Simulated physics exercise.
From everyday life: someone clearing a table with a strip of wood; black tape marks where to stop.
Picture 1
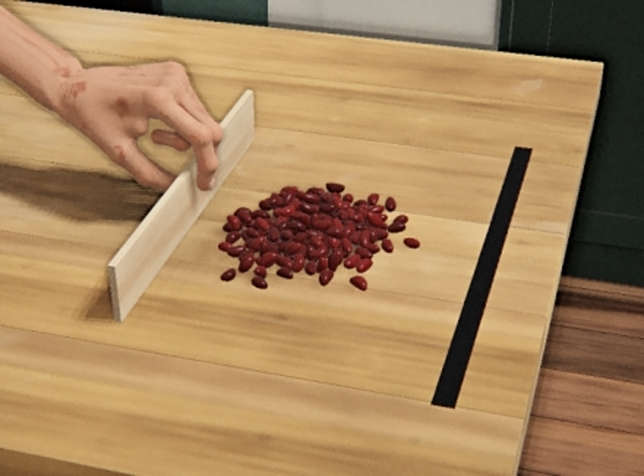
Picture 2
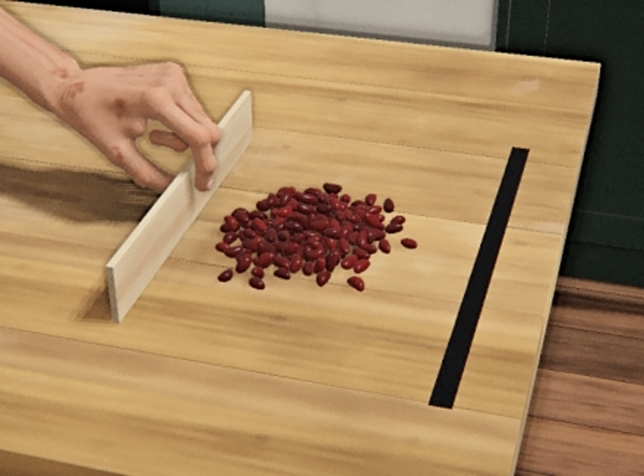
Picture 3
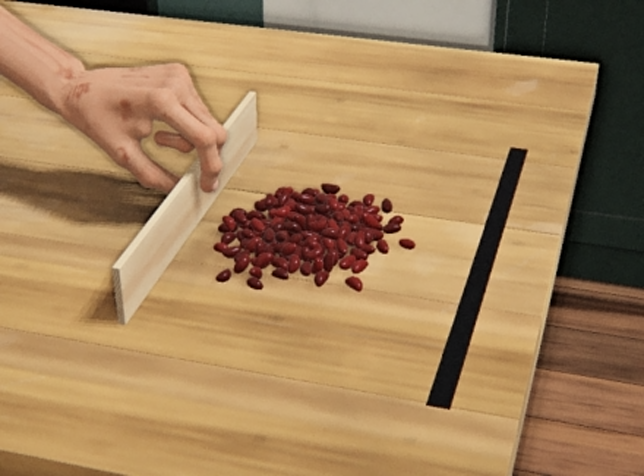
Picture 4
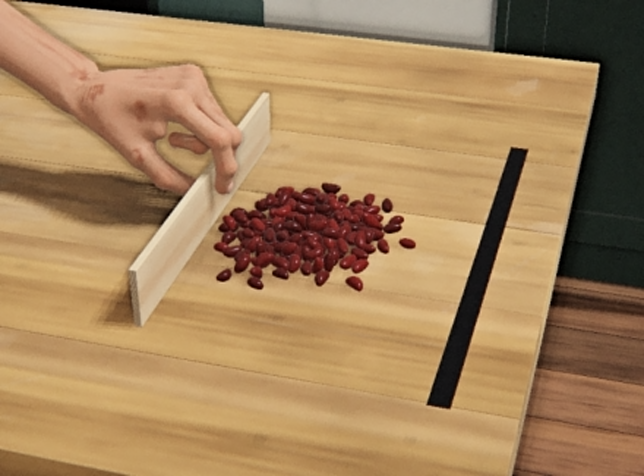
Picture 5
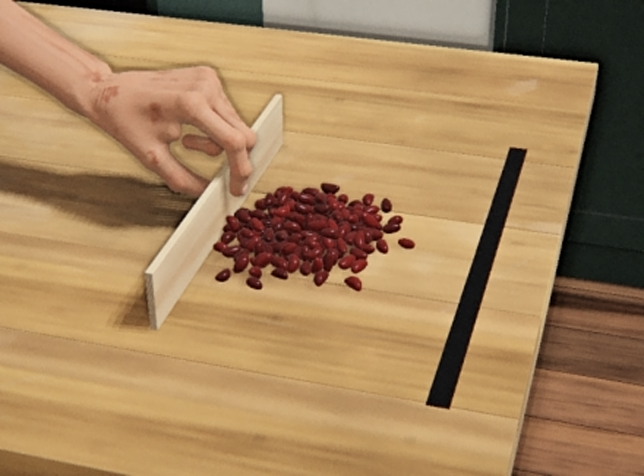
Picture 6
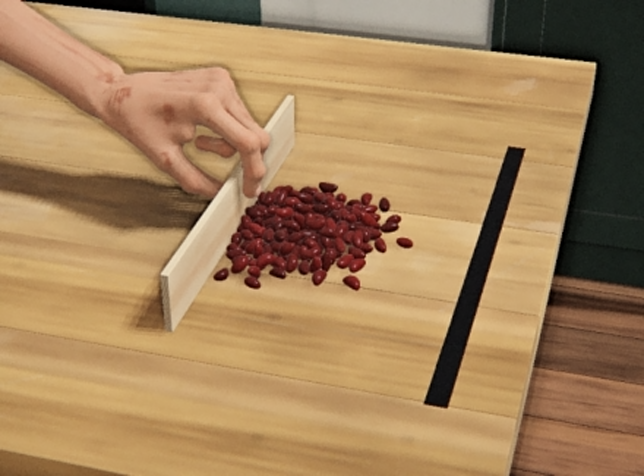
A hand sliding an upright strip of wood rightward across a wooden table, reaching and slightly nudging a heap of kidney beans.
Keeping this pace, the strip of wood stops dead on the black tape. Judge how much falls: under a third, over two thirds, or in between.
Over the end goes more than a third and less than two thirds.
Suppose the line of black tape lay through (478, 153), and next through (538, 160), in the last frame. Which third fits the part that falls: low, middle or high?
First try: Less than a third; second try: Above two thirds.
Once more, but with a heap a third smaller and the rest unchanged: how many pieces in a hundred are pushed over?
That works out to something like 40 percent.
Shortly afterwards, strip of wood still moving, near (366, 192); heap all on the table, its front near (487, 261).
Next, strip of wood stopped at the black tape; heap near a third over the edge.
Some moments later, strip of wood stopped at the black tape; heap near half over the edge.
In the end, strip of wood stopped at the black tape; heap near half over the edge.
